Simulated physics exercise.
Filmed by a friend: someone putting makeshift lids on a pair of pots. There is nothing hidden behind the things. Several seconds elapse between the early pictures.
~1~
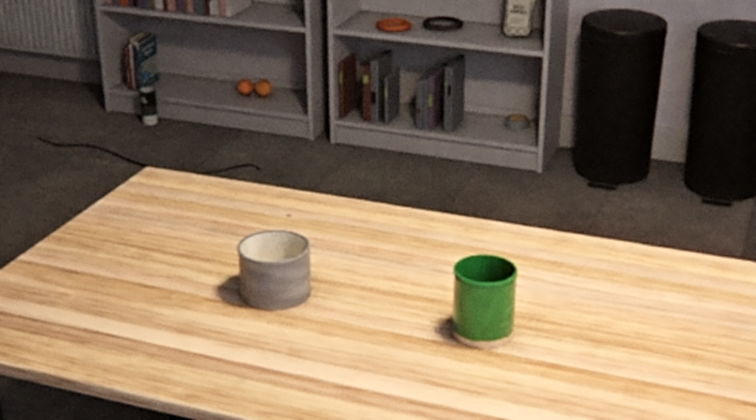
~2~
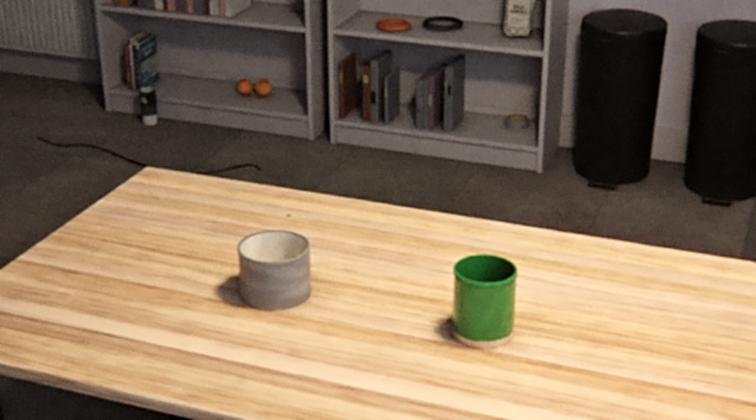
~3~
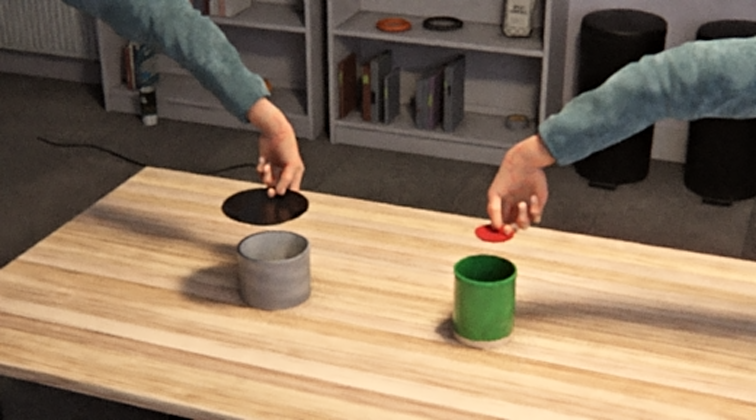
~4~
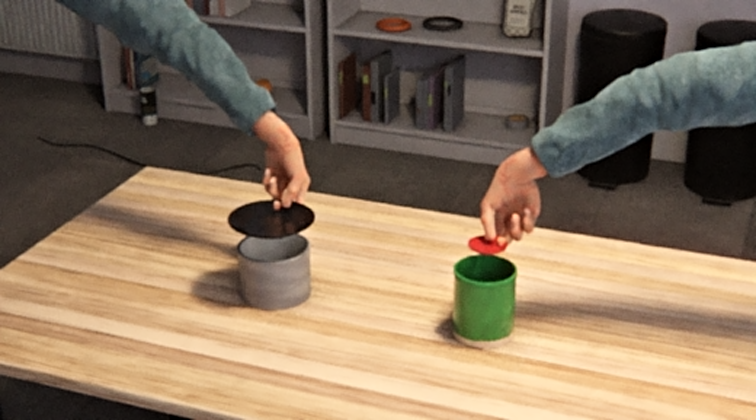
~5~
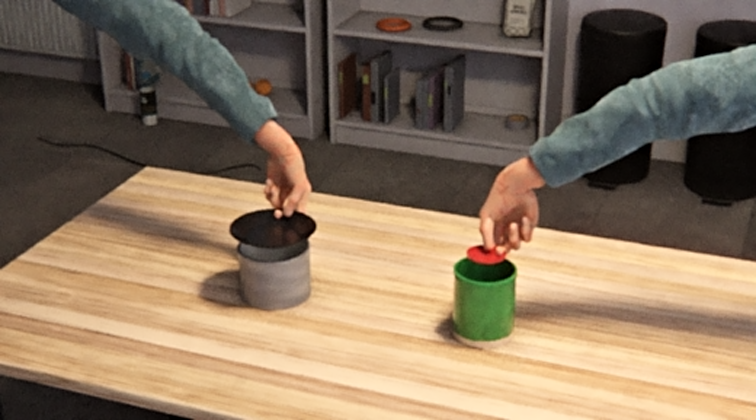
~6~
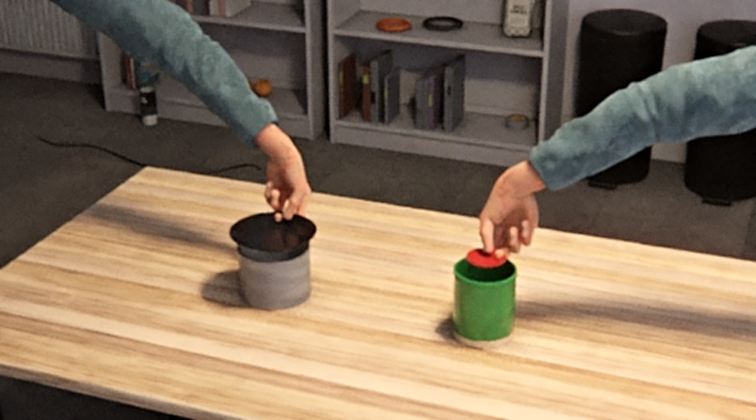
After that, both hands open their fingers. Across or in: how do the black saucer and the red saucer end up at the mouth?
Black saucer - across; red saucer - in.
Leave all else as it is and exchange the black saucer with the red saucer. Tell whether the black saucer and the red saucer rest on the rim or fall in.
Swapped, the black saucer is held up and the red saucer slides in.
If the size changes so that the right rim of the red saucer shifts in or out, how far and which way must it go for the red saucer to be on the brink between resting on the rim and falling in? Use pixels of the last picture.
Move it right by close to 8 pixels and it flips.
Then, 0.14 s after the last picture, black saucer sitting on the rim near (274, 240); red saucer moved about its own width near (485, 286).
At rest, the black saucer works as a lid, near (274, 240); the red saucer slips past the rim, near (483, 327).
